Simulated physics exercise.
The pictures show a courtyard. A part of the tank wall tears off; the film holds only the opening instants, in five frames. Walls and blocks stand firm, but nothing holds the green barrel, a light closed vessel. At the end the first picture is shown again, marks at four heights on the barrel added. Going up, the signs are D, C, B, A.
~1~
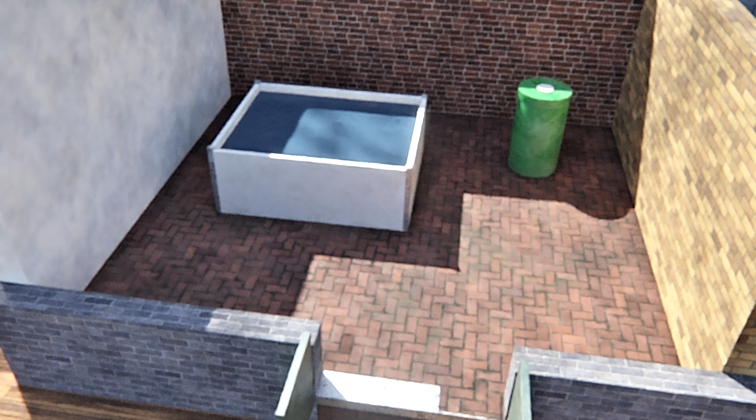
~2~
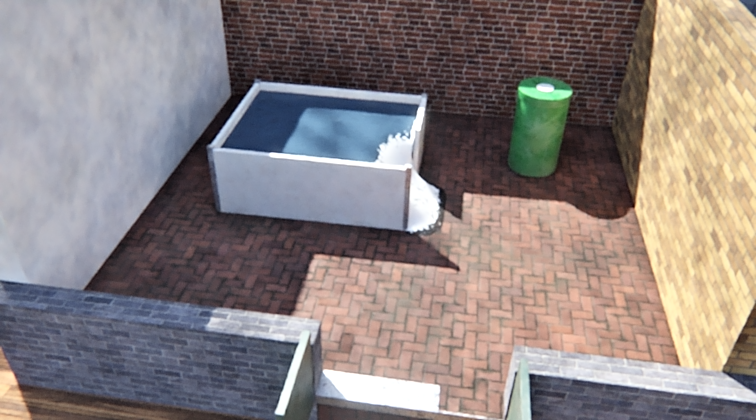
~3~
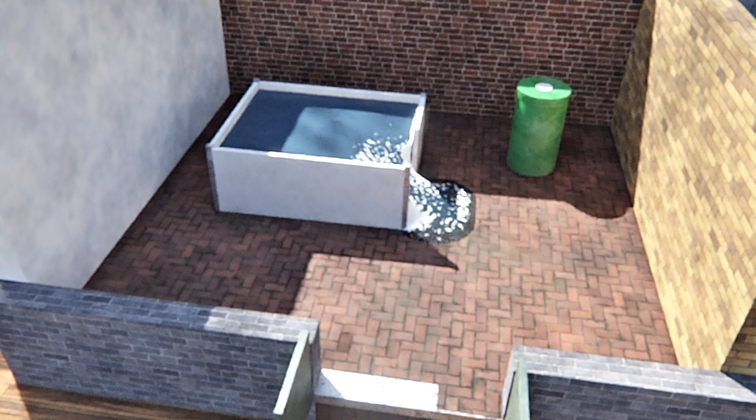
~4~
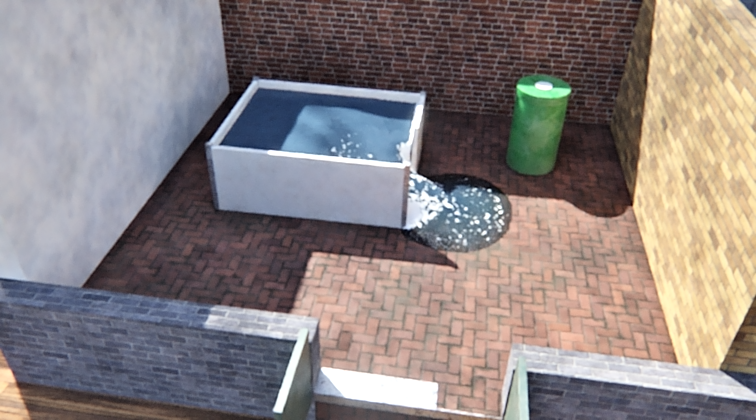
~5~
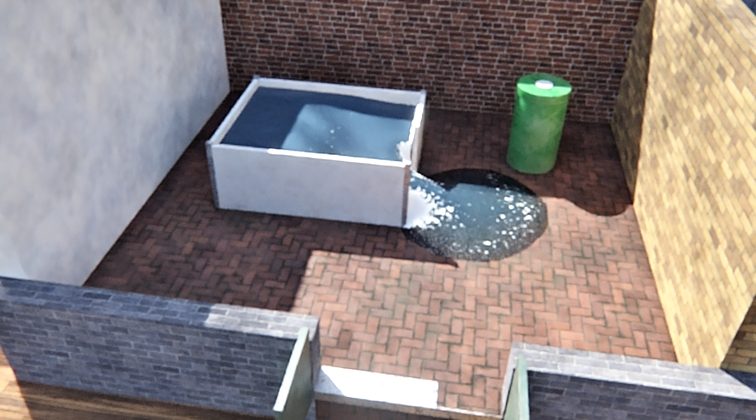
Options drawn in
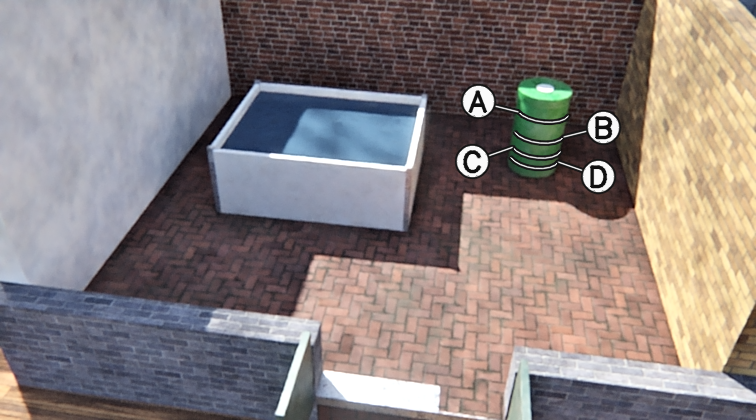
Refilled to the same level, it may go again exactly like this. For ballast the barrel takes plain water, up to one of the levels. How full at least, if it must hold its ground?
It is D.
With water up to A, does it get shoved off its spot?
No.
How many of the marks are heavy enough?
All four.
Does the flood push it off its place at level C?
No, not at all.
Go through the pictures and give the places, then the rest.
Lid of the green barrel at (546, 89); tank full, its middle at (326, 128); open gate at (416, 338).
Water covers 1 % of the ground and is seen nearest the barrel at (435, 192).
Water covers 3 % of the ground and is seen nearest the barrel at (459, 188).
Water covers 6 % of the ground and is seen nearest the barrel at (488, 187).
Lid of the green barrel at (545, 85); water covers 9 % of the ground and is seen nearest the barrel at (506, 181).
On the marked copy, A at (544, 122); B at (540, 143); C at (537, 158); D at (535, 168); from the bottom up D, C, B, A.
For level A, it does not move.
For level B, it does not move.
For level C, it does not move.
For level D, it does not move.
